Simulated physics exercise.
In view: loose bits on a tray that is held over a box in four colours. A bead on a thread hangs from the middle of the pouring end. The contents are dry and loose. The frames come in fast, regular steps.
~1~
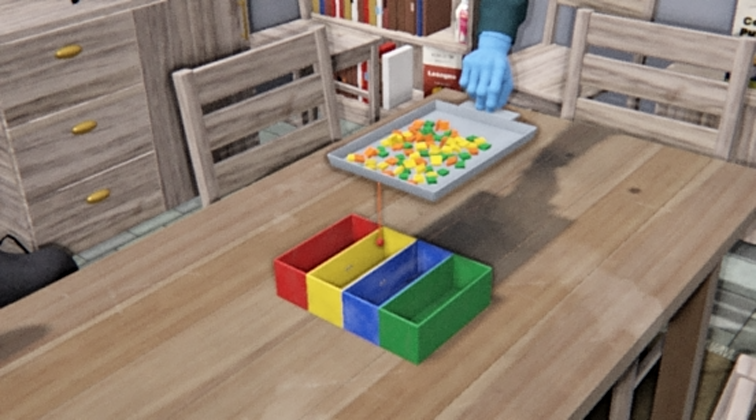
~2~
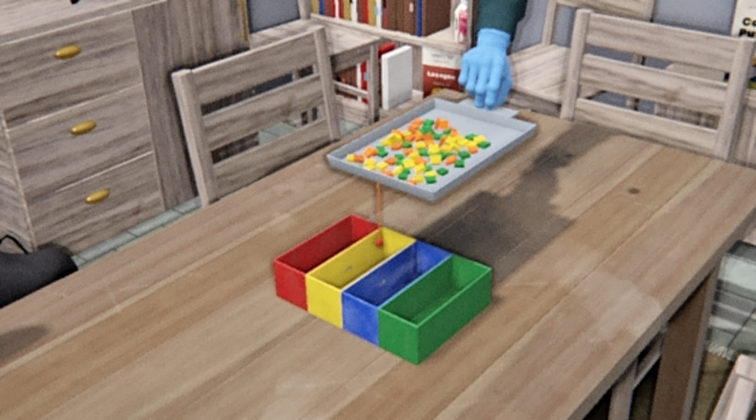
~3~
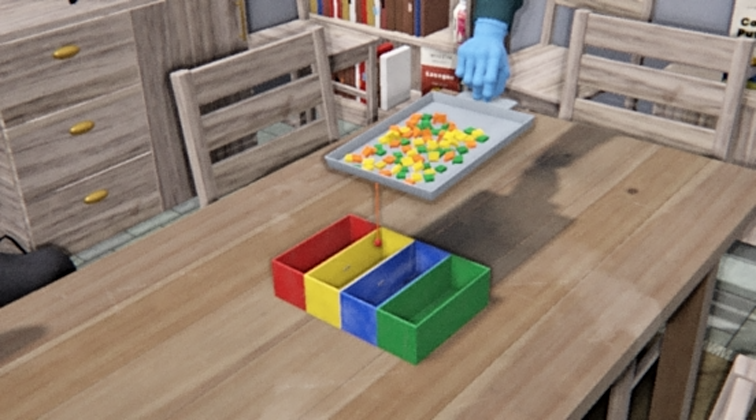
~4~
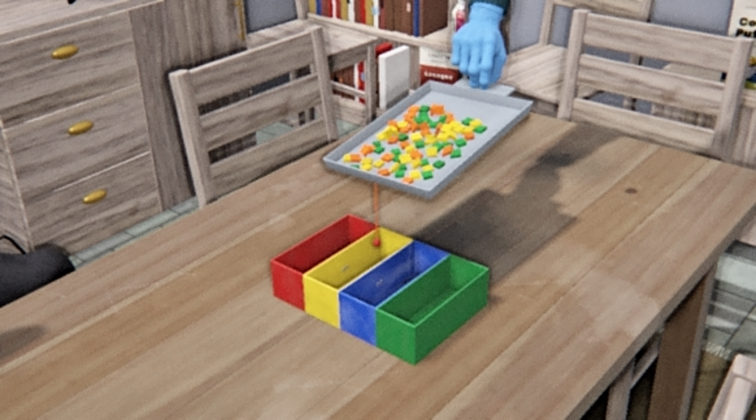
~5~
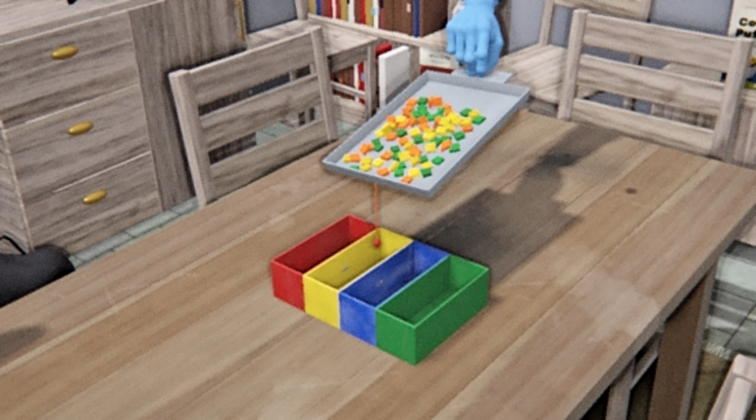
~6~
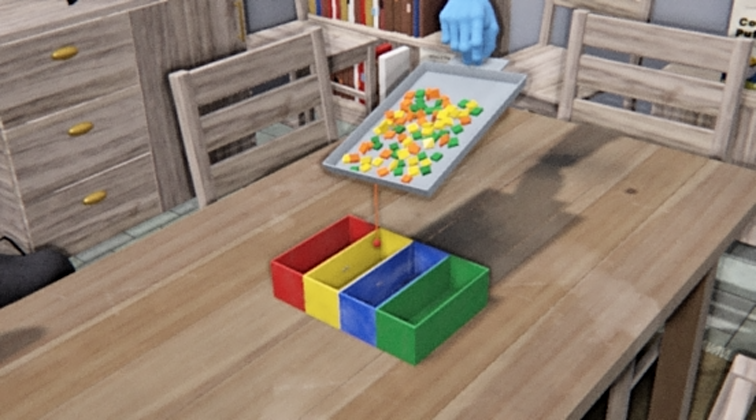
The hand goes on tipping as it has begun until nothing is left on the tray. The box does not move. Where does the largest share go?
It favours the red compartment.
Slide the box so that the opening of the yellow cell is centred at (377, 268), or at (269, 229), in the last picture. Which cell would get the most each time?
First the red one, then that green cell.
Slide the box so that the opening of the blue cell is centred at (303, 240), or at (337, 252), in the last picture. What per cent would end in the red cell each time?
In turn 0 and 0 in a hundred.
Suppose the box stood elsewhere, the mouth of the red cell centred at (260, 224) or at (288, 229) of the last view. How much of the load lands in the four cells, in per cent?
Near 100 % and 100 %.
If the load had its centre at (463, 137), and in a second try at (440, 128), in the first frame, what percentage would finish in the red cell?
About 50 and 60 per cent.
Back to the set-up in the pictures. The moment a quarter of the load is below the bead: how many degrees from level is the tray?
Near 105 degrees.
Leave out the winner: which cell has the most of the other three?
Second comes the yellow cell.
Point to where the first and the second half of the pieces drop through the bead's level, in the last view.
Early half (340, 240), late half (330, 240).
Soon after the last picture, tray tipped steeply; nearly all on the tray; a stray few falling or outside the box.
A little later, tray tipped past a quarter turn; about two thirds on the tray; a small part in the yellow cell; a small part in the red cell; about a quarter falling or outside the box.
Later still, tray tipped past a quarter turn; about half in the red cell; about a third in the yellow cell; a stray few in the blue cell; a small part falling or outside the box.
At rest, tray tipped past a quarter turn; about half in the red cell; about a third in the yellow cell; a stray few in the blue cell; none in the green cell; a small part outside the box.
